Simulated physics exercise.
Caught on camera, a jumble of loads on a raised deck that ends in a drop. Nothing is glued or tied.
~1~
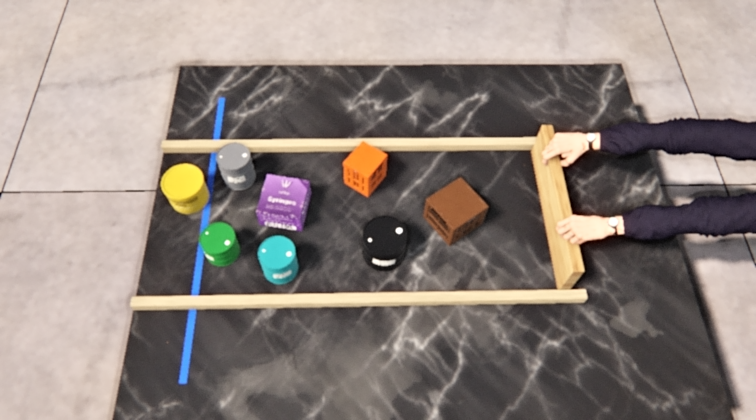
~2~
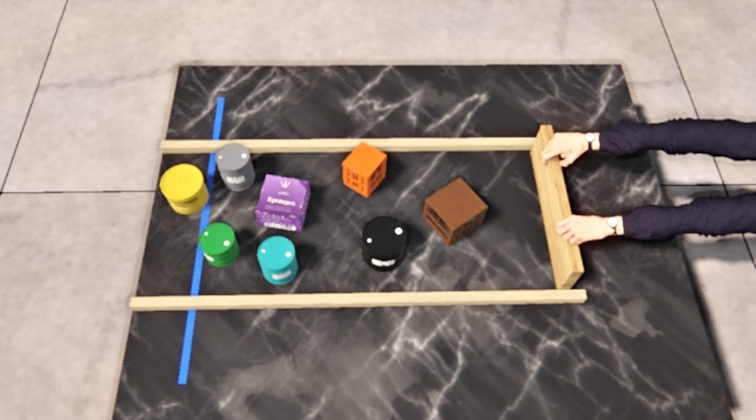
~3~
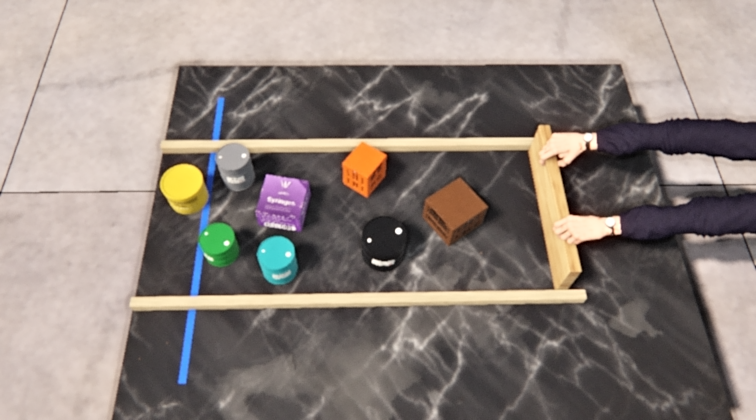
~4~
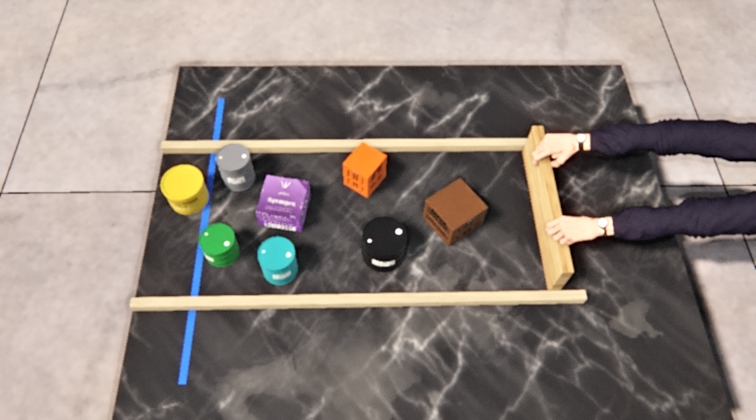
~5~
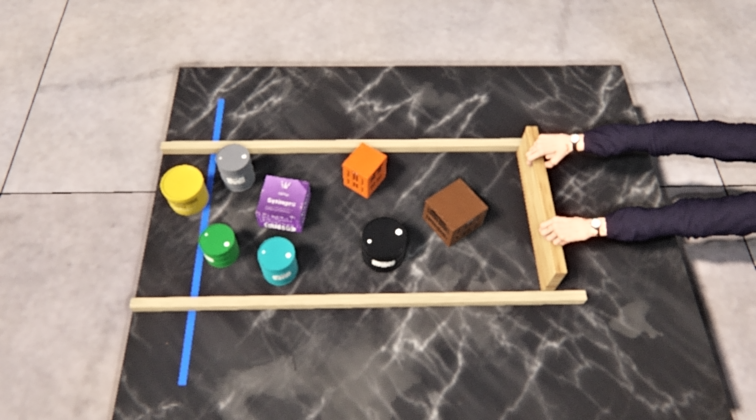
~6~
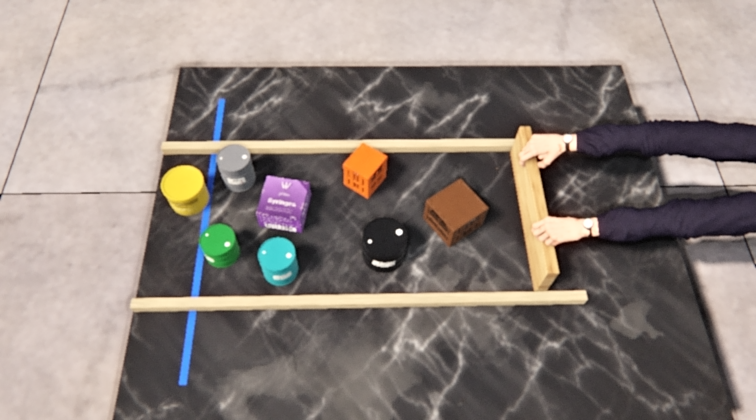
At the start, two hands hold a wooden plank at the right end of two long rails, with colourful canisters and boxes spread between them on a dark marbled surface. The hands then slide the plank slightly left towards the brown crate, while the objects stay where they are.
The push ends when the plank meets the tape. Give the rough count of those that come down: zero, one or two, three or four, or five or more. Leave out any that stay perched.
In the end the number that fall off is three or four.
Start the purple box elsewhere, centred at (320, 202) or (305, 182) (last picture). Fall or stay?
The purple box goes over; falls.
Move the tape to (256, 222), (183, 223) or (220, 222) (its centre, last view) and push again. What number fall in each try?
It would be 1, 4 and 1.
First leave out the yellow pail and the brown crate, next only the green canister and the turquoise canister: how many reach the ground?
1 in the first case, 2 in the second.
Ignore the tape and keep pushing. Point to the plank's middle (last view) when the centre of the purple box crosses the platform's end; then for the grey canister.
Near (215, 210) and (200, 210).
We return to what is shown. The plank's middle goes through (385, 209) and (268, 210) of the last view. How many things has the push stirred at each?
3 and 8.
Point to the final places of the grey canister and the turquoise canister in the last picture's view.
The grey canister stops around (159, 165); the turquoise canister around (170, 278).
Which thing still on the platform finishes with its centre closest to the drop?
That is the grey canister.
Soon after, none off yet; yellow pail at rest near (186, 191); green canister at rest near (220, 246); grey canister at rest near (237, 168).
In the end, the number that fall off is three or four; gone, purple box, green canister and yellow pail.
